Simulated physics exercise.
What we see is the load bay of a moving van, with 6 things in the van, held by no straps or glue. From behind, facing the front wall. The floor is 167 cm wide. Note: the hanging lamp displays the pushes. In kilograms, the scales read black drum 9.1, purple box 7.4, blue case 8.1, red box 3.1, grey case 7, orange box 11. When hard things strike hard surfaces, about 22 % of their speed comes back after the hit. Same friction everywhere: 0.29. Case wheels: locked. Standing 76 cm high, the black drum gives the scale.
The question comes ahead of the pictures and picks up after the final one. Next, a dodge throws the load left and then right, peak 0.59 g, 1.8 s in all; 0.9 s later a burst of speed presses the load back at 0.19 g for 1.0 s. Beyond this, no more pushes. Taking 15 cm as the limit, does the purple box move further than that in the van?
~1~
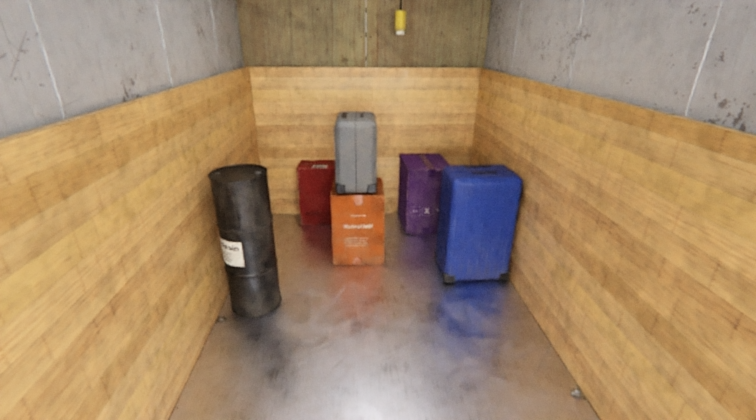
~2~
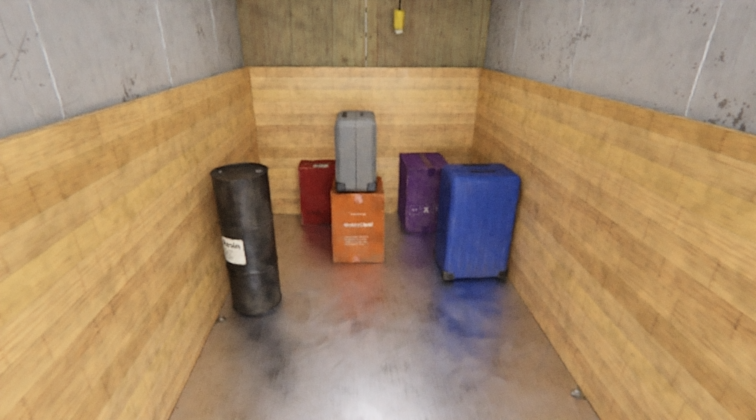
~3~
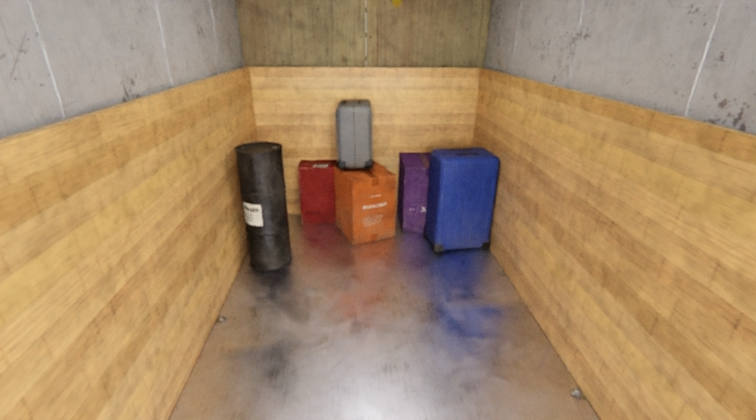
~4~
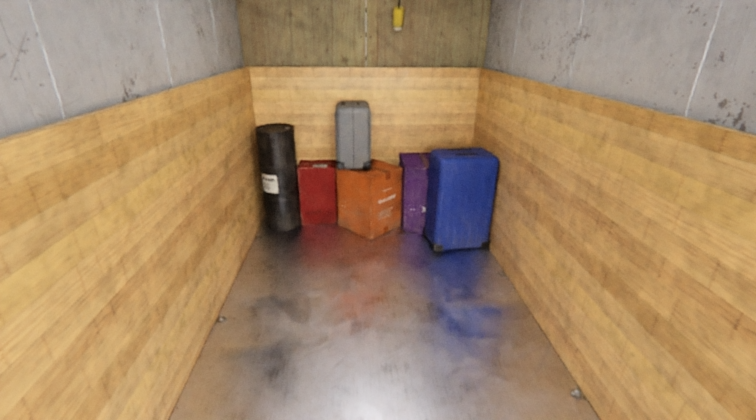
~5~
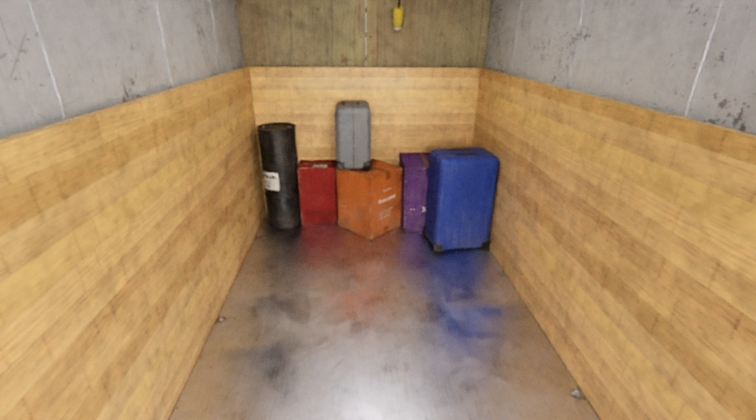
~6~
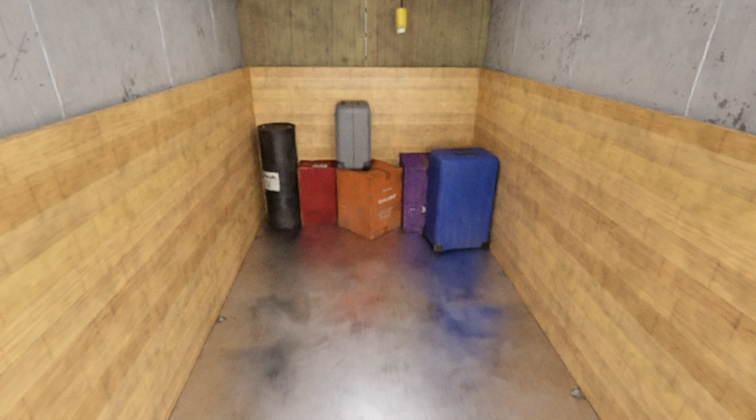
Yes.
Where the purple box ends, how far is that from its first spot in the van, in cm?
About 26 cm.
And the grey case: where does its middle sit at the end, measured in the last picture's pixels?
Around (398, 245).
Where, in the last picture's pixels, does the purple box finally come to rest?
Roughly at pixel (455, 192).
Then, 1.10 s past the last view, load feels 0.39 g left; purple box shifted 9 cm near (412, 192); grey case shifted 47 cm; black drum shifted 104 cm.
Then, 1.90 s past the last view, load feels 0.53 g right; purple box shifted 6 cm near (416, 192); grey case at 39° to upright; black drum shifted 104 cm.
Then, 2.10 s past the last view, load feels 0.26 g right; grey case now off its perch; purple box shifted 10 cm near (435, 192); black drum shifted 104 cm.
Then, 2.30 s past the last view, steady run; purple box shifted 24 cm near (454, 192); black drum shifted 105 cm; orange box shifted 50 cm.
Finally, off its perch, grey case; not toppled but over 15 cm from the start, black drum, purple box, blue case, red box and orange box. In the last view, purple box near (455, 192).
